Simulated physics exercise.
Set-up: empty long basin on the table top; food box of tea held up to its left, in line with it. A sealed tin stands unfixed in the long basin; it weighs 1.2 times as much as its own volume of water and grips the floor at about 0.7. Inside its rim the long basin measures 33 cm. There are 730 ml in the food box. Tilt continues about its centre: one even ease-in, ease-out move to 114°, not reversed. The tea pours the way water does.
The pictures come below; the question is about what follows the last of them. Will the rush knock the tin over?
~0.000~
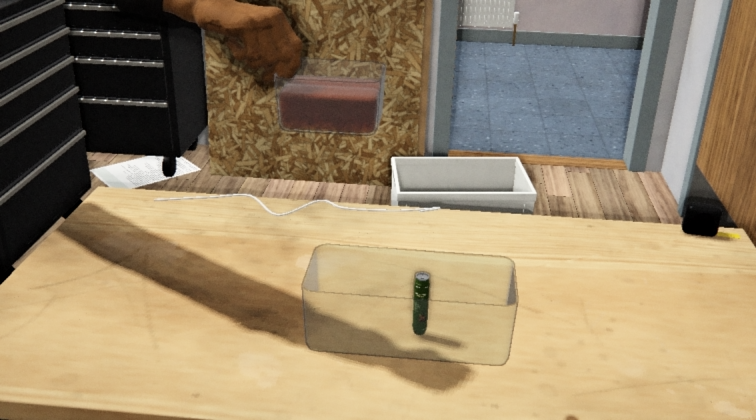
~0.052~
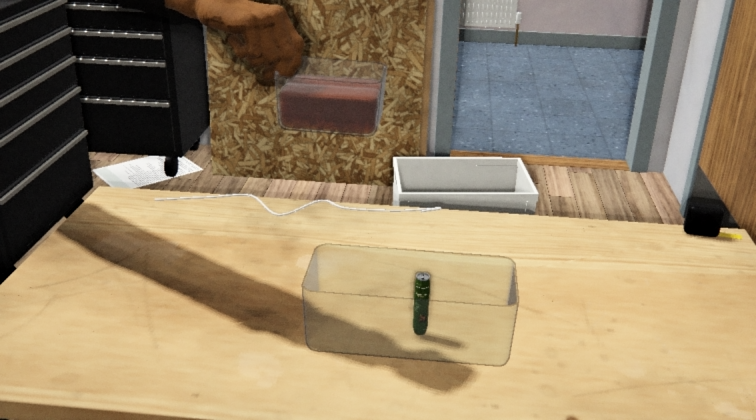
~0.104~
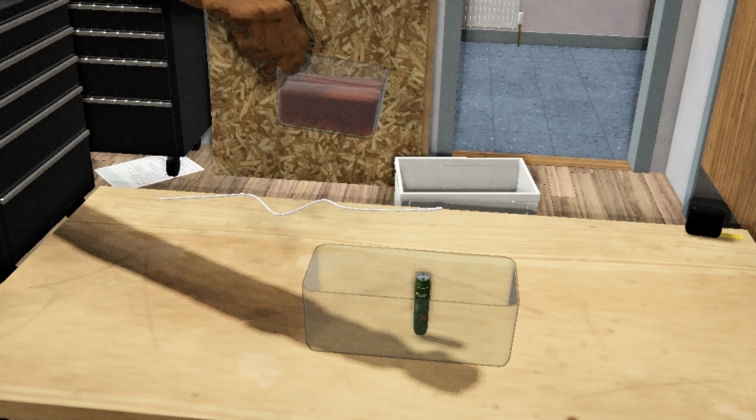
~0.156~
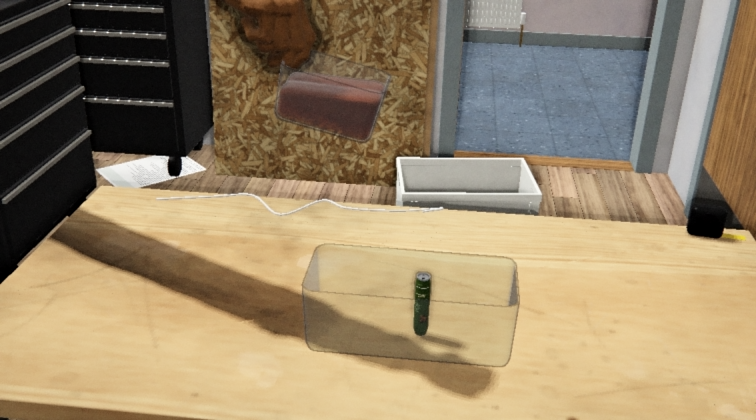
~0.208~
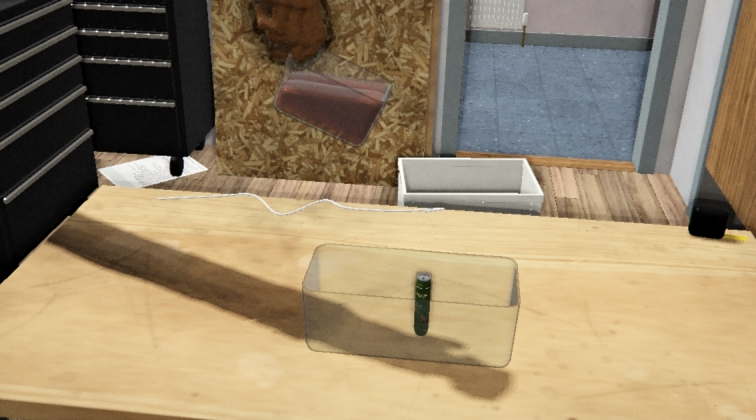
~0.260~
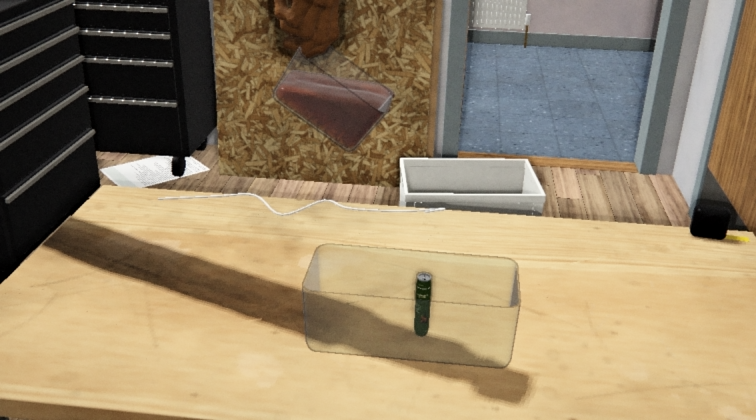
It is not upset.
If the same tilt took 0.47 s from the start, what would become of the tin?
So the tin will tip over.
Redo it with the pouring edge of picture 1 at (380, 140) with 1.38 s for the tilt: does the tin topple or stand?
After that, the tin stays vertical.
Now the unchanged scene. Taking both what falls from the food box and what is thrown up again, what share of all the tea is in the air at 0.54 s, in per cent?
Near 72 per cent at that moment.
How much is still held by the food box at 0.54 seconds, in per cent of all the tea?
Near 20 in a hundred.
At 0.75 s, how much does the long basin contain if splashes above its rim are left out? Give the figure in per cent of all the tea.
Around 80 per cent of the whole.
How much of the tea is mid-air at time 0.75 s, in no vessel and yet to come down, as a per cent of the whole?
Roughly 14 %.
After 0.54 s the tilt is 100° and 20 per cent is still to pour; the tin stands where it began.
After 0.75 s the tilt is 114° and 3 per cent is still to pour; the tin stands where it began.
After 0.96 s the tilt is 114° and 0 per cent is still to pour; the tin stands where it began.
After 1.20 s the tilt is 114° and 0 per cent is still to pour; the tin stands where it began.
In the end the tin stands where it began.
